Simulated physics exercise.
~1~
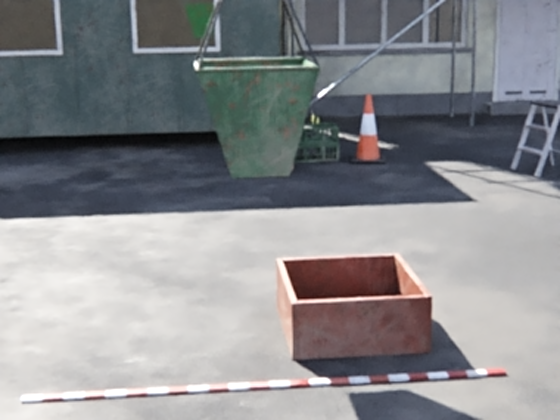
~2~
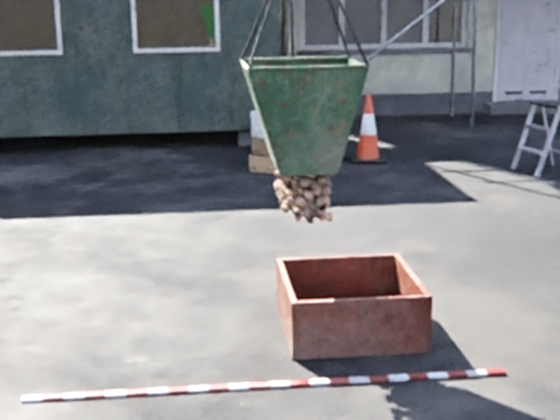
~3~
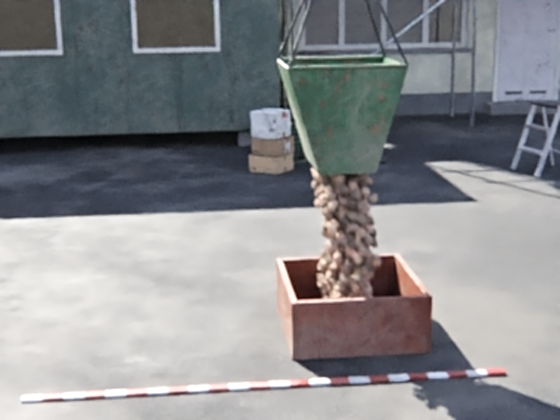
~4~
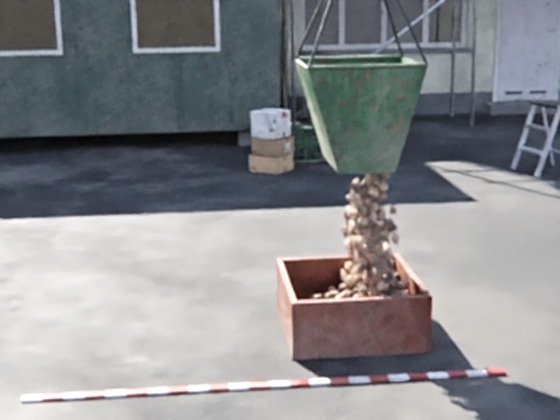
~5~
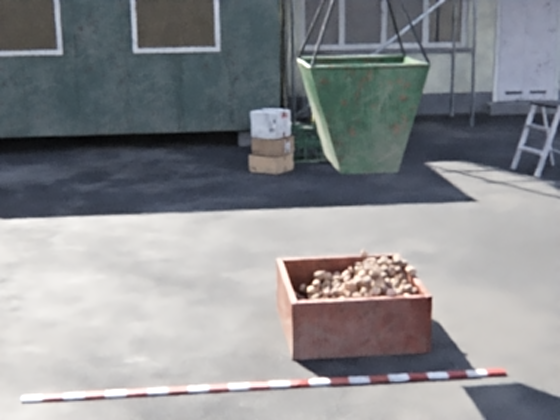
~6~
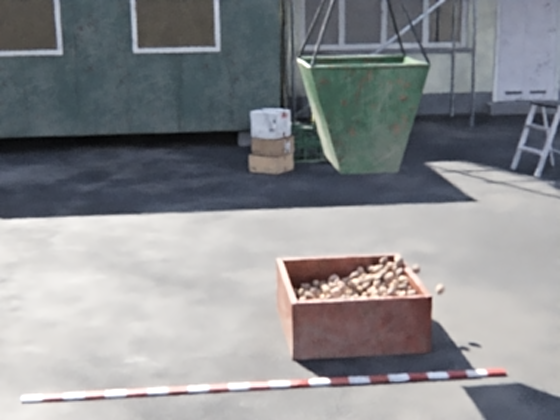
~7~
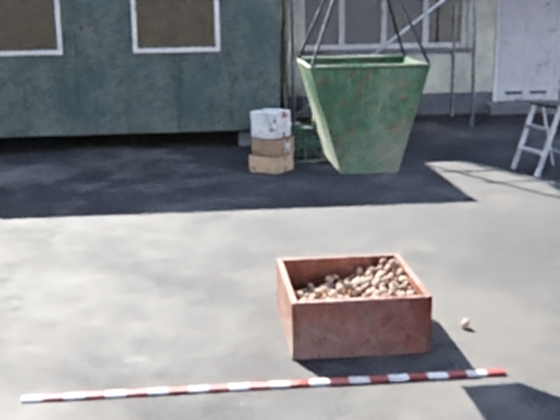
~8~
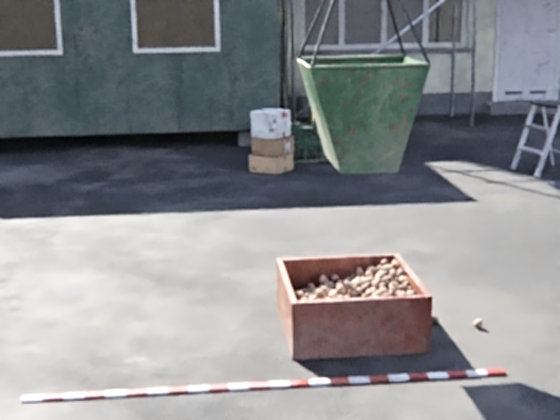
The clip opens on a sunlit yard where a green skip hangs above and to the left of an open reddish bin, with a red and white striped pole lying in front. The skip moves right, past an orange cone and some stacked boxes, and brown cobbles begin to spill from its bottom. They pour in a thick column into the bin as the skip keeps drifting right, until it hangs empty and still. The stones heap up towards the right side, then settle lower. One tumbles over the right edge and comes to rest on the ground, while the others lie in the bin.
